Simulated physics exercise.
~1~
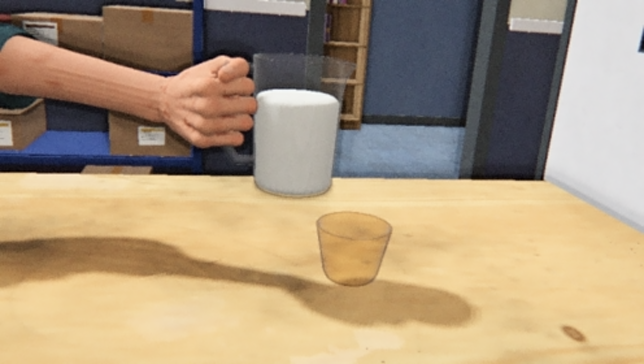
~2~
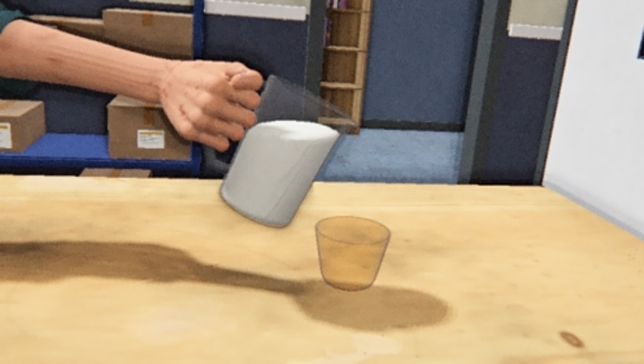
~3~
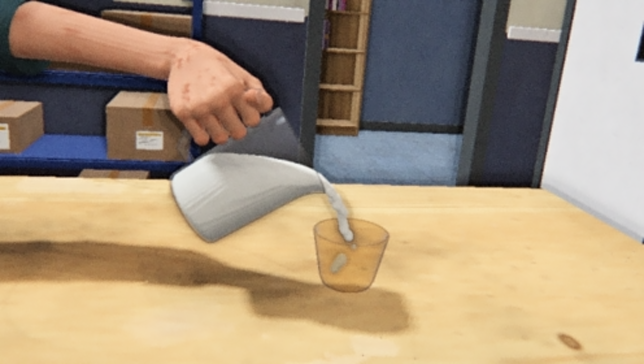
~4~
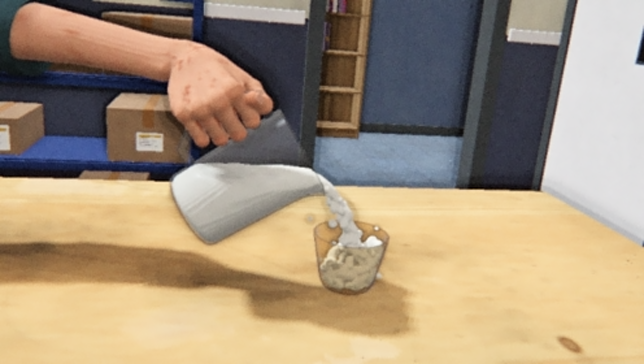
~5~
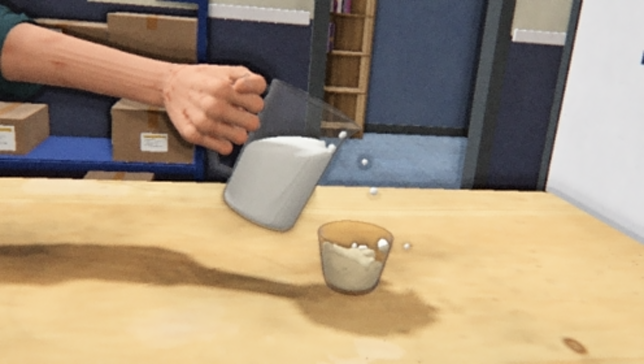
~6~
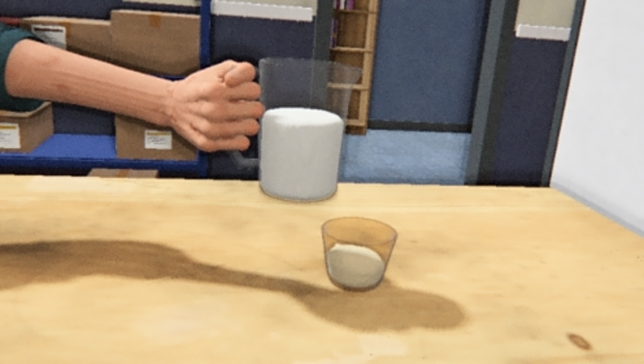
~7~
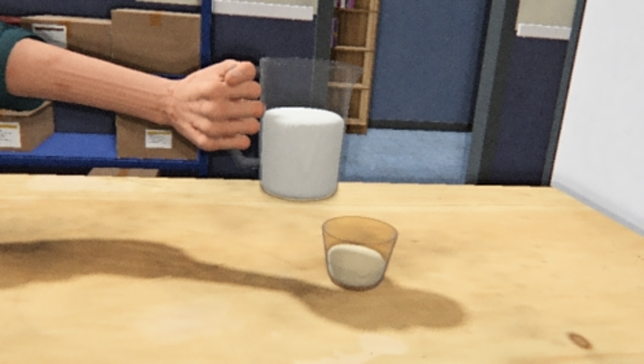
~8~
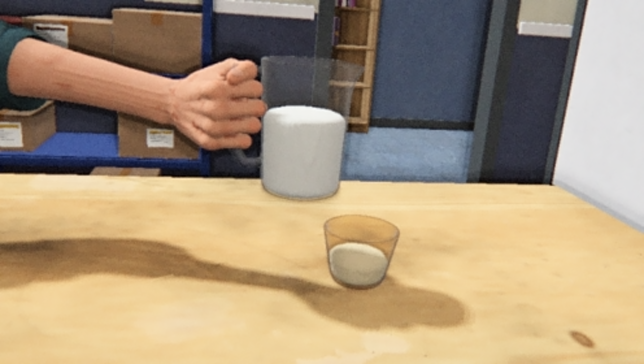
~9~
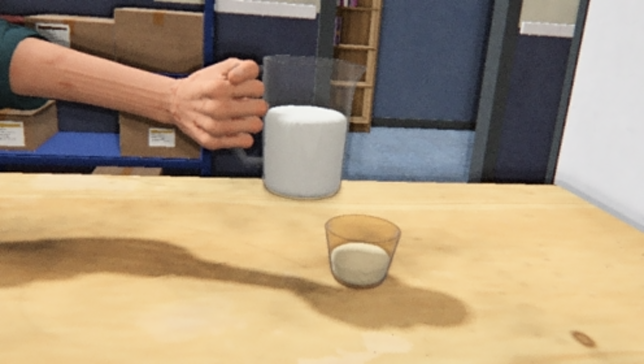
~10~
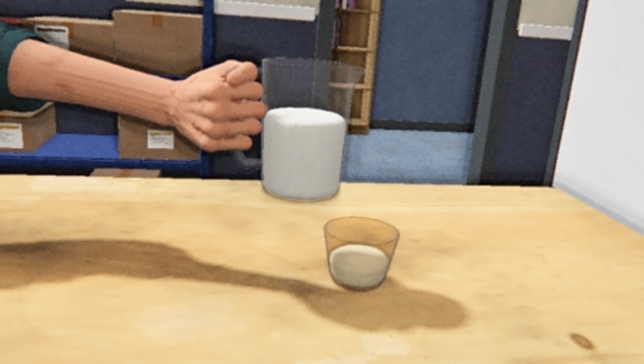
A hand tilts a pitcher rightwards, pours milk into a cup, then levels it again.
